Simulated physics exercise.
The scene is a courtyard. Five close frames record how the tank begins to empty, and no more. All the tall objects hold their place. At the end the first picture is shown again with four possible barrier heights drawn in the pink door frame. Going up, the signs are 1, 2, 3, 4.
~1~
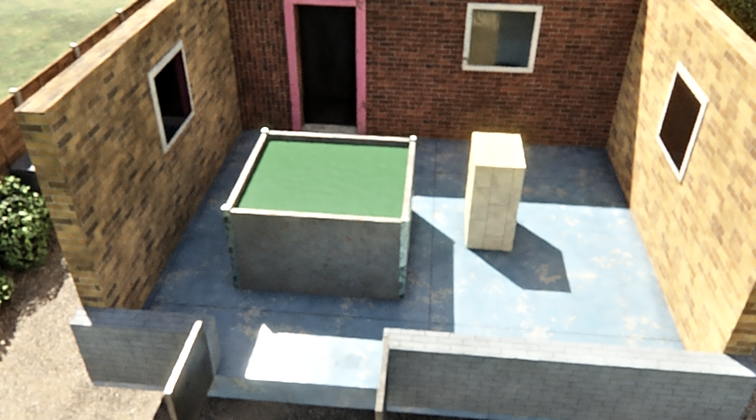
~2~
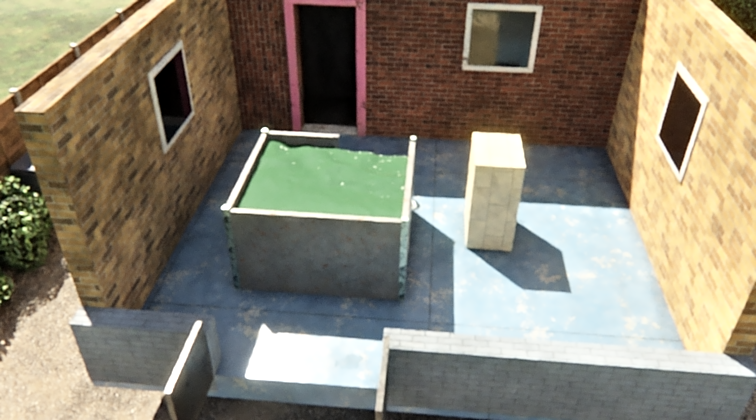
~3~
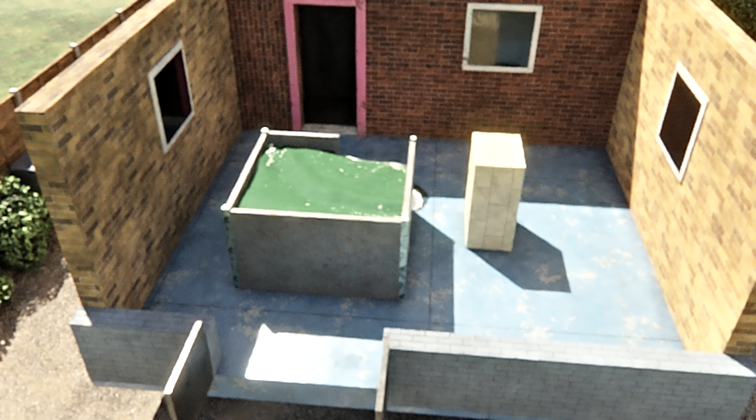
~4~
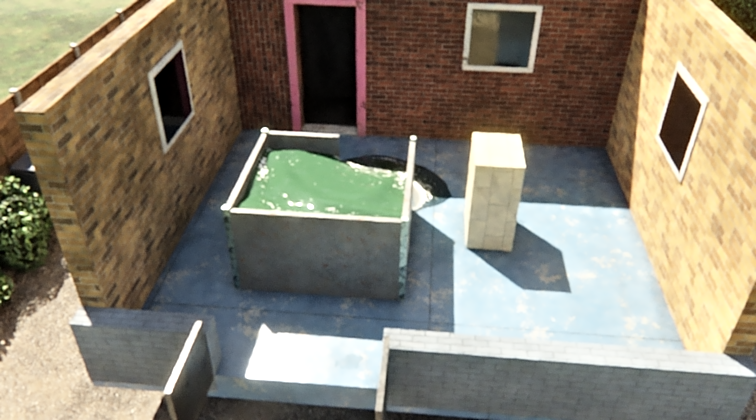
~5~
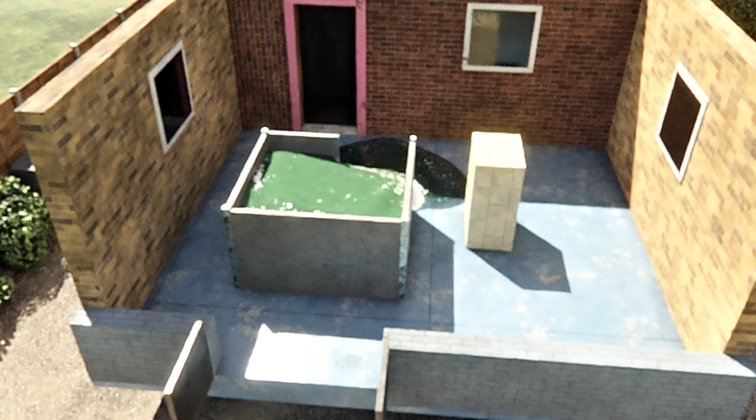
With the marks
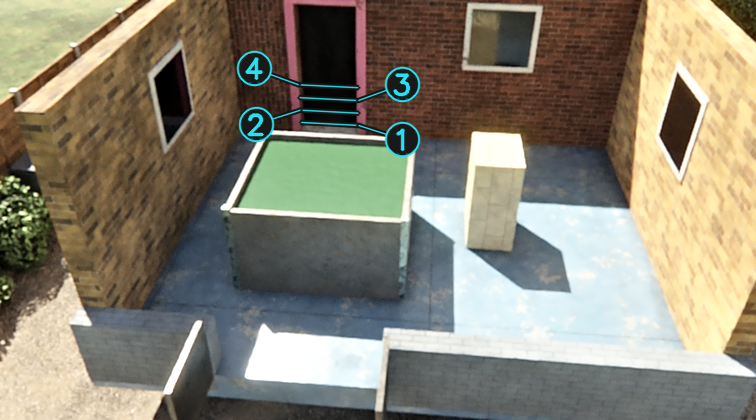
Green water sinks and sloshes in a tank as dark water spreads across the courtyard behind it.
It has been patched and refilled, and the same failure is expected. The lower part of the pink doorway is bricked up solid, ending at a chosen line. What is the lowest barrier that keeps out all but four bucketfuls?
2.
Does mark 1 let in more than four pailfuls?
Yes, that goes wrong.
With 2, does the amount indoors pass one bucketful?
No, it does not.
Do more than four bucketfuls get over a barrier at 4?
No, not at all.
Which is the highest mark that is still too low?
It is 1.
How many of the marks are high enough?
Three.
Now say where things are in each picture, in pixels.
The first picture shows water in the tank at rest, its middle at (328, 178); foot of the pink doorway at (330, 133); open gate at (298, 318).
In the second picture, water covers 1 % of the ground, its front hidden from here.
In the third picture, water covers 3 % of the ground, its front hidden from here.
The fourth picture shows front seen at (435, 196), 8 % of the ground wet.
The fifth picture shows front seen at (394, 140), 14 % of the ground wet.
On the marked copy, 1 at (329, 123); 2 at (329, 111); 3 at (328, 99); 4 at (328, 86); from the bottom up 1, 2, 3, 4.
If 1 is chosen, about 13 bucketfuls get in.
If 2 is chosen, a splash gets over, under a bucket.
If 3 is chosen, nothing gets over.
If 4 is chosen, nothing gets over.
